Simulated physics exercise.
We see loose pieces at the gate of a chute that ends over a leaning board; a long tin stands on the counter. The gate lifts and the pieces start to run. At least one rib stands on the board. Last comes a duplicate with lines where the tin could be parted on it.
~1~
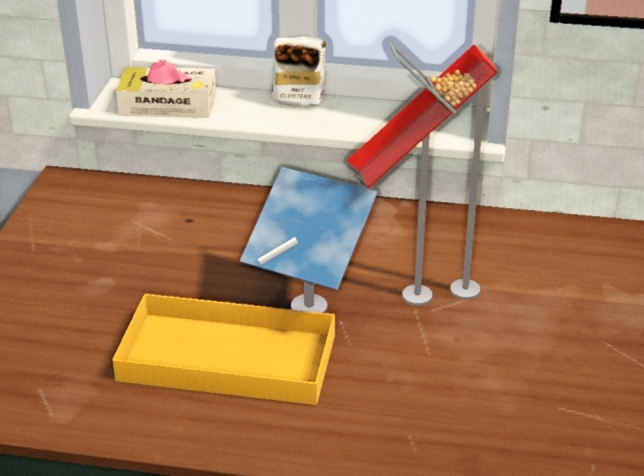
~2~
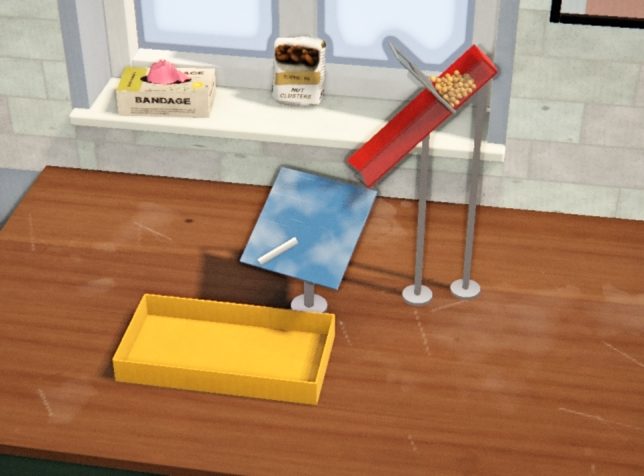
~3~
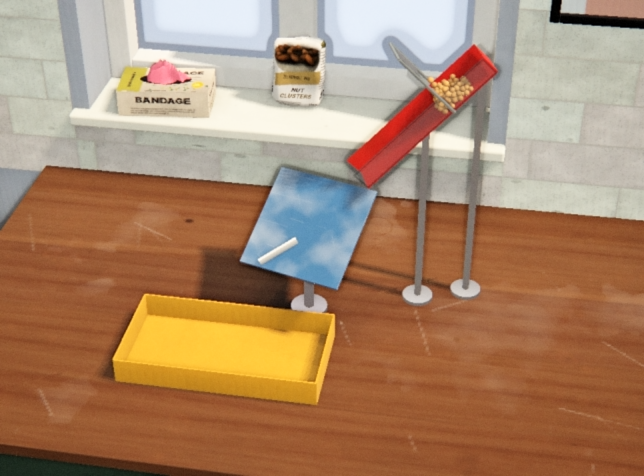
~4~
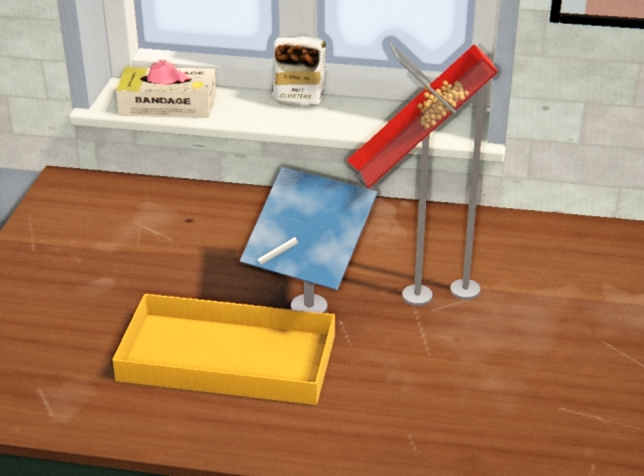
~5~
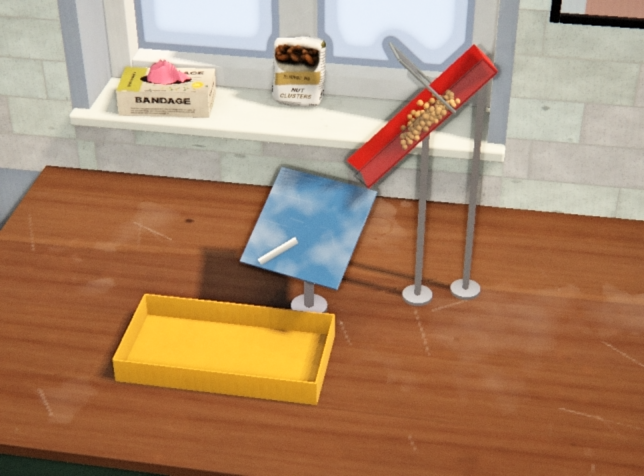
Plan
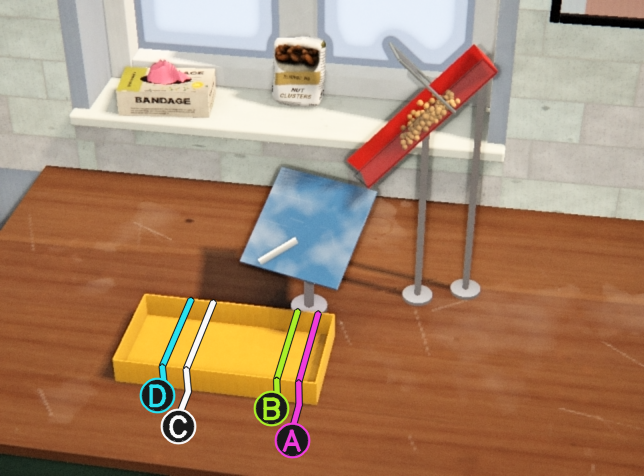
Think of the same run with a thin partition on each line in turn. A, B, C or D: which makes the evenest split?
C is best.
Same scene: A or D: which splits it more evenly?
Line D.
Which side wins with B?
The left side.
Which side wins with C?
More lands on the right.
On the marked copy, line A crosses the front rim at (298, 381); line B crosses the front rim at (276, 379); line C crosses the front rim at (186, 368); line D crosses the front rim at (162, 365).
With A, of what is caught, all on the left of the divider, none on the right.
With B, of what is caught, nearly all on the left of the divider, a small part on the right.
With C, of what is caught, about a quarter on the left of the divider, about two thirds on the right.
With D, of what is caught, a small part on the left of the divider, most on the right.
